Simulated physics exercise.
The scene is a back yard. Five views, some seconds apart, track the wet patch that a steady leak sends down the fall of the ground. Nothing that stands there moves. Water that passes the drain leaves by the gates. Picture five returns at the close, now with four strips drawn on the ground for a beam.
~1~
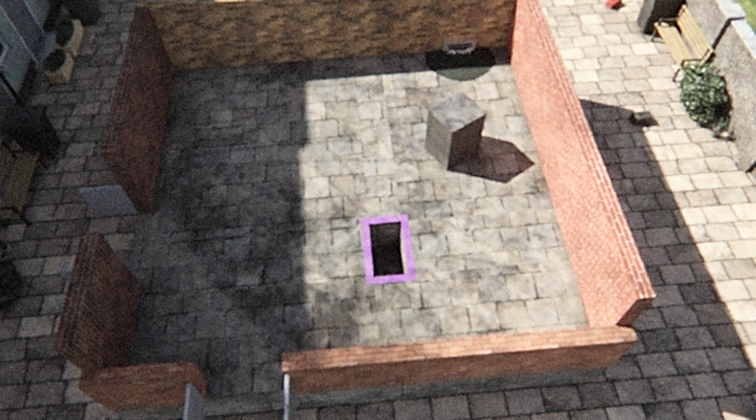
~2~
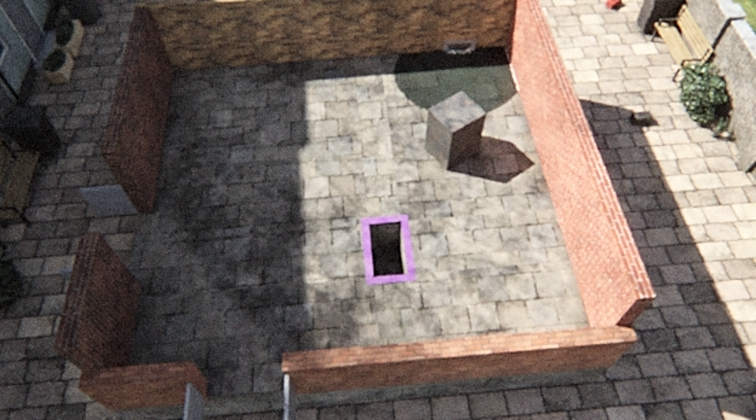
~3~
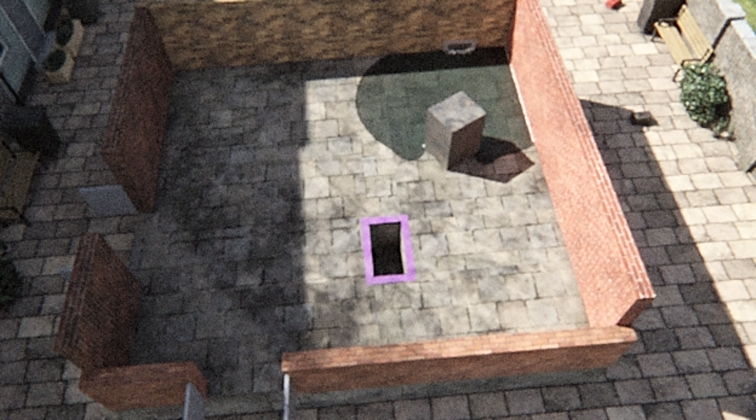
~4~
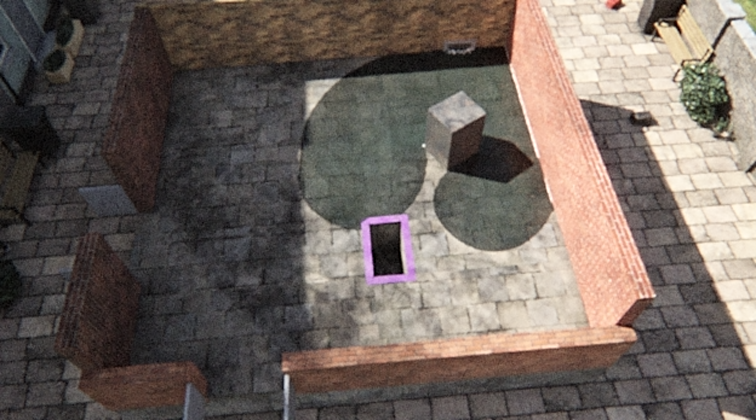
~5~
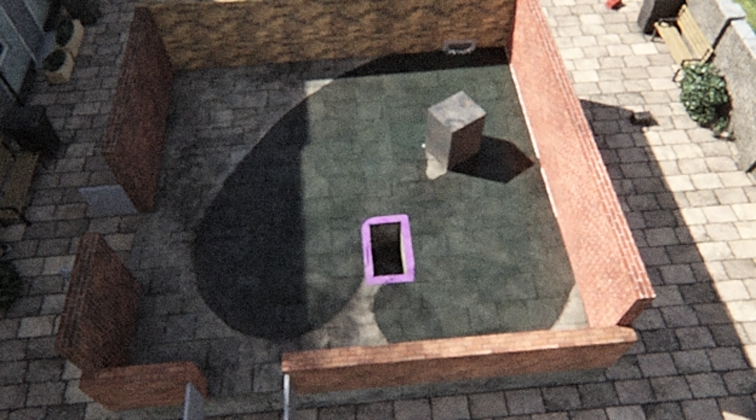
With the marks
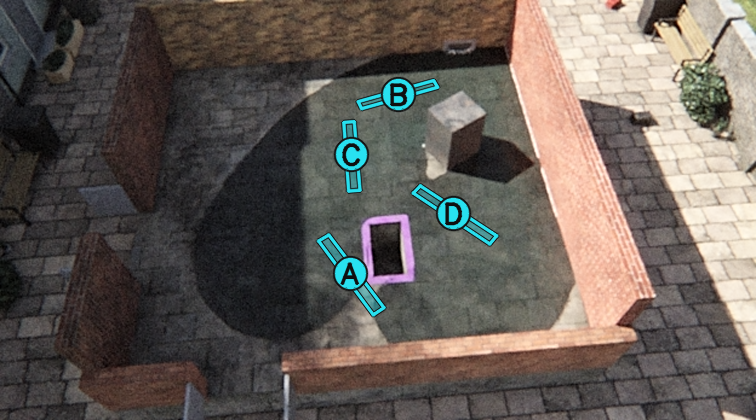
A walled yard of stone slabs sat mostly dry until a dark wet patch spread from the top right corner, passed around a gray block, and surrounded the purple-edged drain, covering much of the floor.
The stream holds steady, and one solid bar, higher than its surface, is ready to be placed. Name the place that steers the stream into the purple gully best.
C works best here.
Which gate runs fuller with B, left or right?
More leaves on the right.
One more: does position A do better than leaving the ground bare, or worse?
It is better.
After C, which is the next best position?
A.
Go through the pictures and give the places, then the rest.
In the first frame, outfall at (459, 45); purple gully at (388, 249); open gate at (147, 247); open gate at (249, 377); front seen at (446, 75), 2 % of the ground wet; purple gully still dry.
In the second frame, front seen at (496, 104), 8 % of the ground wet; purple gully still dry.
In the third frame, front seen at (393, 147), 17 % of the ground wet; purple gully still dry.
In the fourth frame, front seen at (331, 215), 33 % of the ground wet; purple gully still dry.
In the fifth frame, front seen at (249, 329), 61 % of the ground wet; purple gully taking water.
On the marked copy, A from (323, 237) to (378, 311); B from (359, 105) to (435, 83); C from (354, 190) to (349, 122); D from (416, 189) to (493, 239).
Choosing A, about 21 % of the stream goes into the purple gully, about 79 % out by the gates.
Choosing B, about 12 % of the stream goes into the purple gully, about 88 % out by the gates.
Choosing C, about 35 % of the stream goes into the purple gully, about 64 % out by the gates.
Choosing D, about 8 % of the stream goes into the purple gully, about 92 % out by the gates.
